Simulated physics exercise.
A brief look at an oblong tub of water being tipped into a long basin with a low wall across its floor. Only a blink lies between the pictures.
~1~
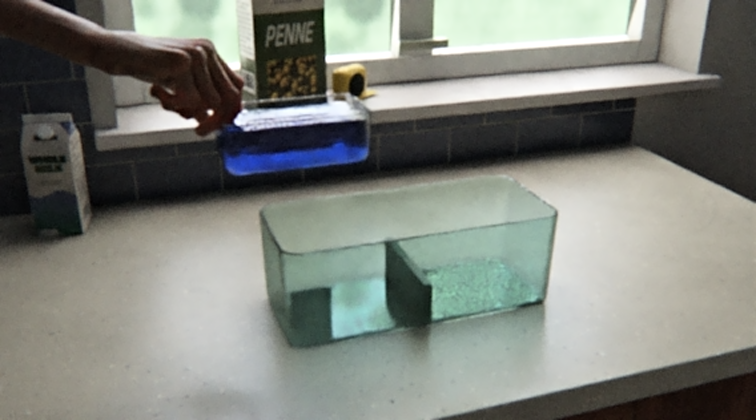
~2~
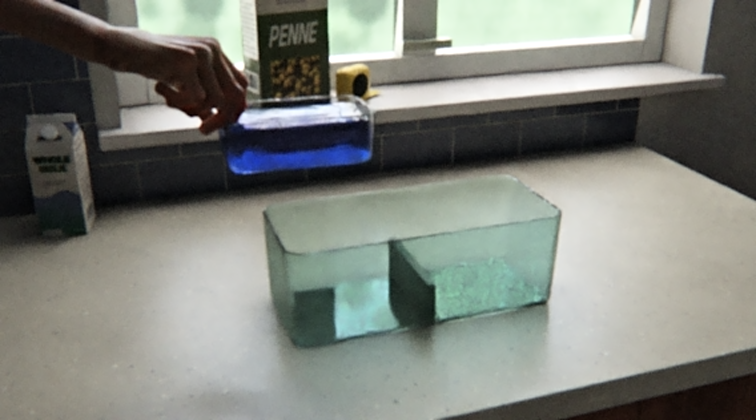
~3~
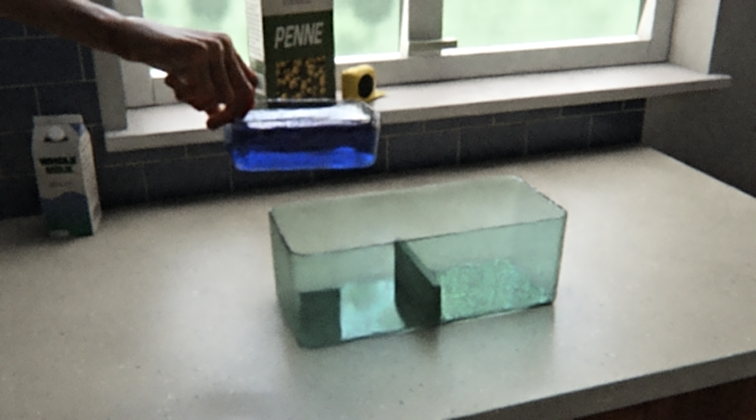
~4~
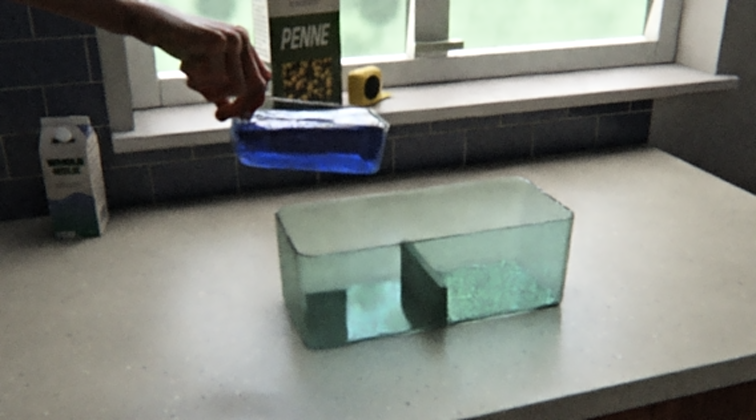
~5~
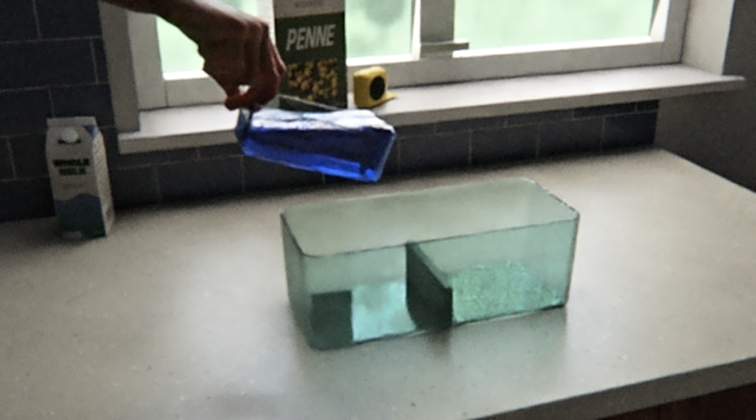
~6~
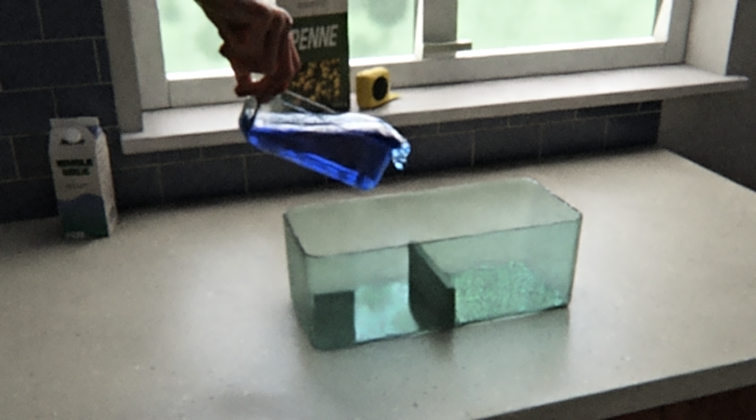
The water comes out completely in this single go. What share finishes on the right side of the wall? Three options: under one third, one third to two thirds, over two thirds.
Answer: One third to two thirds.
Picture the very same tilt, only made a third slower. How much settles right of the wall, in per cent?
Roughly 60 percent.
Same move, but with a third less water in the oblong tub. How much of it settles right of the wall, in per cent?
25 %.
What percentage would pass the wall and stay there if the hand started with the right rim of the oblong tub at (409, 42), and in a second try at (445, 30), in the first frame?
Close to 80 % for the first start and close to 85 % for the second.
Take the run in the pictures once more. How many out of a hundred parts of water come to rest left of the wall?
Share approx. 45 per cent.
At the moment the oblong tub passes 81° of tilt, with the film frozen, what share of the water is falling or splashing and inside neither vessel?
20 %.
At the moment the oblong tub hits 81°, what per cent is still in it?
10 in a hundred.
A moment on, the oblong tub is tipped on its side and 11 per cent is still to pour, 20 is left of the wall and 46 right of it.
Next, the oblong tub is tipped right over and 3 per cent is still to pour, 38 is left of the wall and 56 right of it.
Then the oblong tub is tipped right over and 0 per cent is still to pour, 42 is left of the wall and 56 right of it.
Later the oblong tub is tipped right over and 0 per cent is still to pour, 43 is left of the wall and 56 right of it.
At rest 43 per cent lies left of the wall, 56 right of it and 1 outside.
